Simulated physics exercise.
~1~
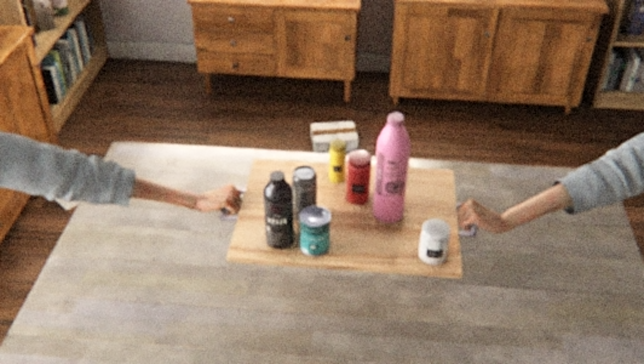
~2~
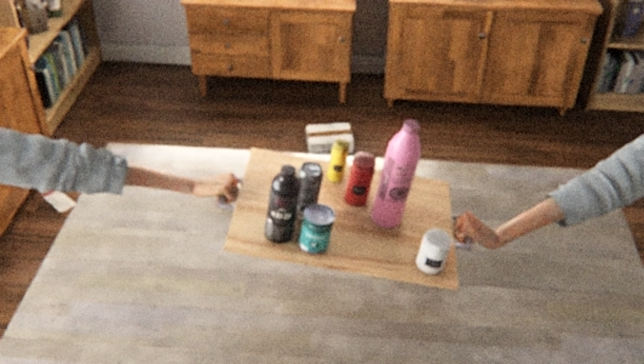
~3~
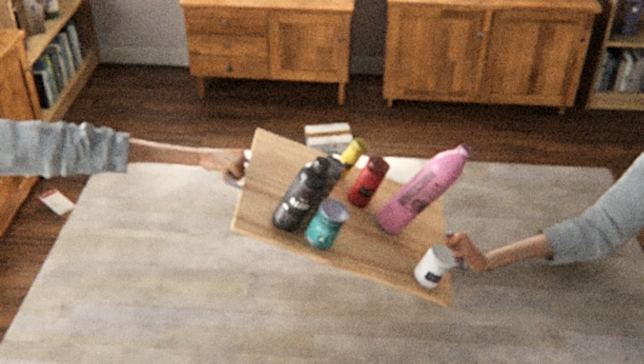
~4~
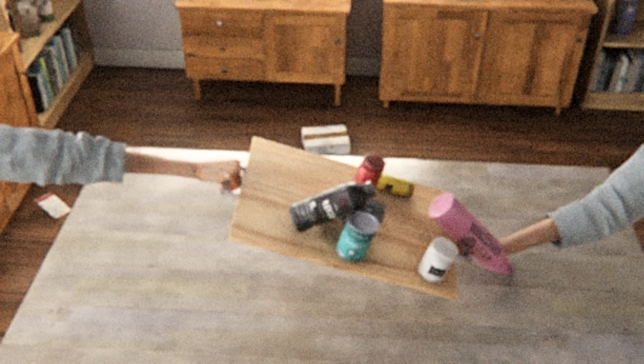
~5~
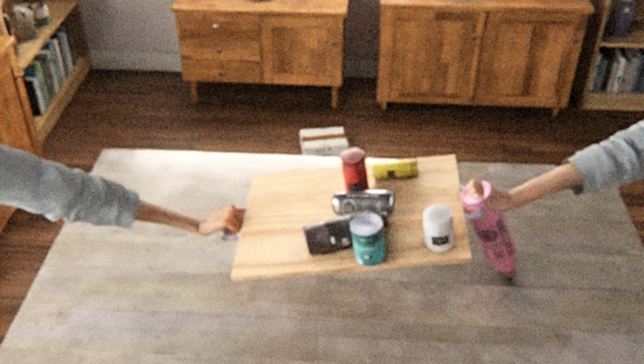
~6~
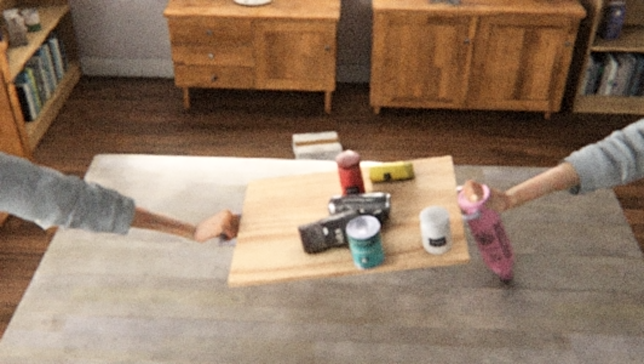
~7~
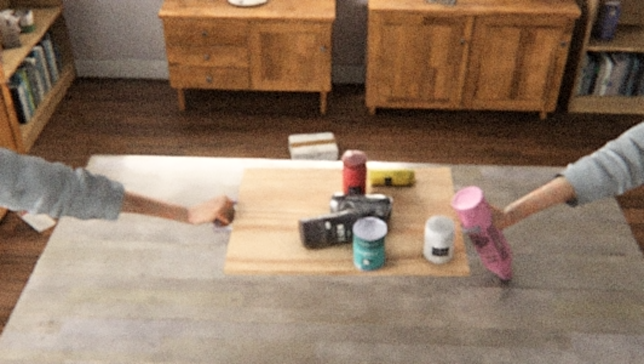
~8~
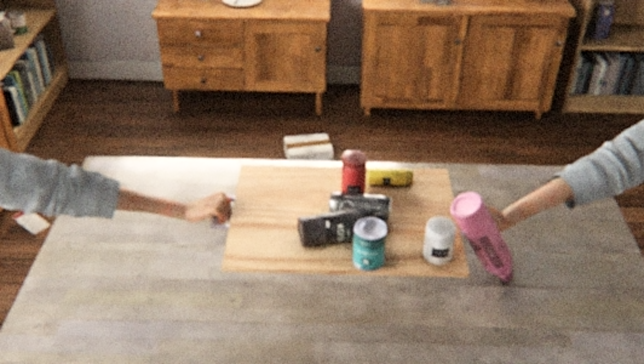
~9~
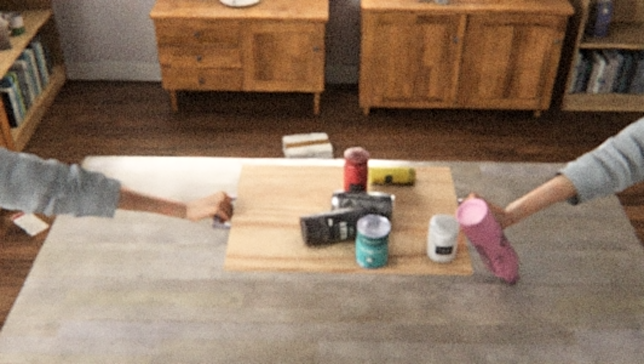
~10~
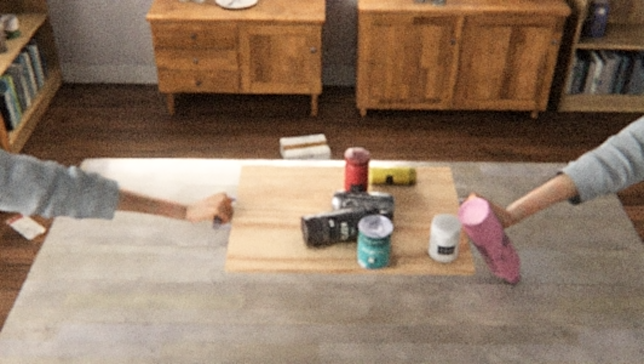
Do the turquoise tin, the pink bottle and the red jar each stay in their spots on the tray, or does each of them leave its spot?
It differs between them, as the red jar stays put while the turquoise tin slides away from its spot. The pink bottle also leaves its spot, going off the right side of the tray.
